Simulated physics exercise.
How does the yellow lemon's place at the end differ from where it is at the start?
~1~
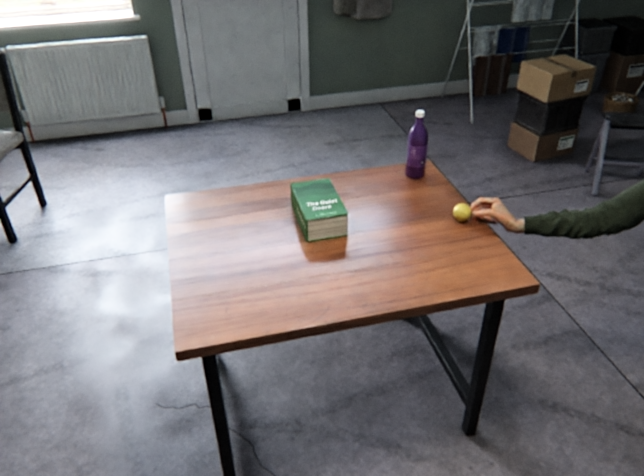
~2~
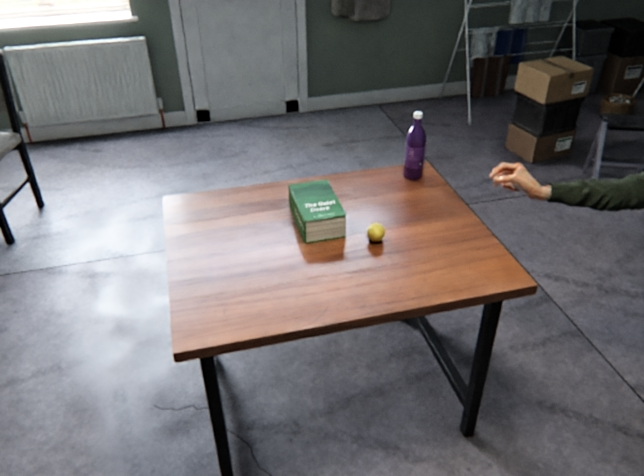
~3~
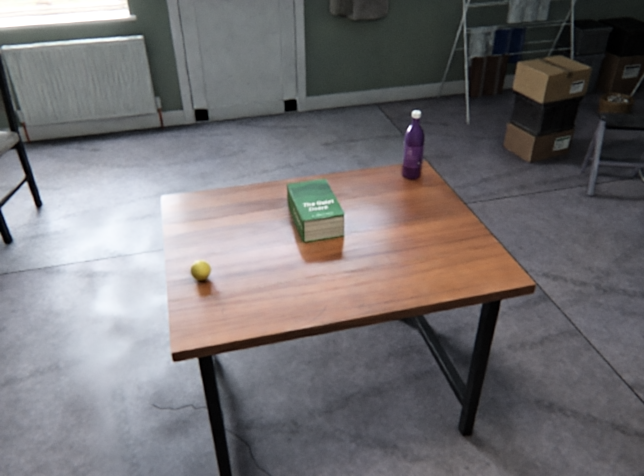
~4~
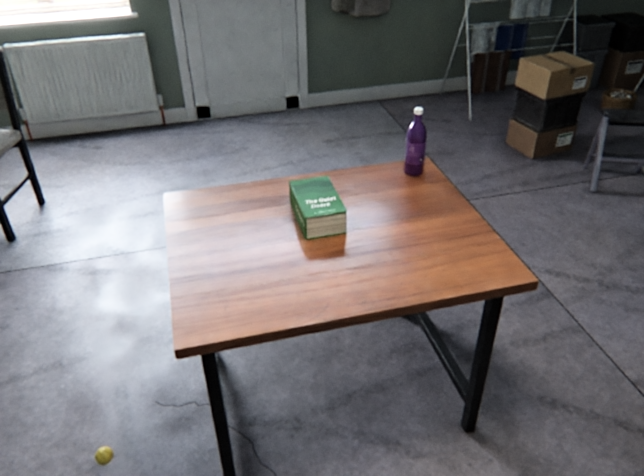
At the start the yellow lemon is at the right side of the tabletop, by the hand. At the end it is off the table, down at the lower left near the floor.
A yellow lemon leaves a hand, rolls left across the table, and falls off.
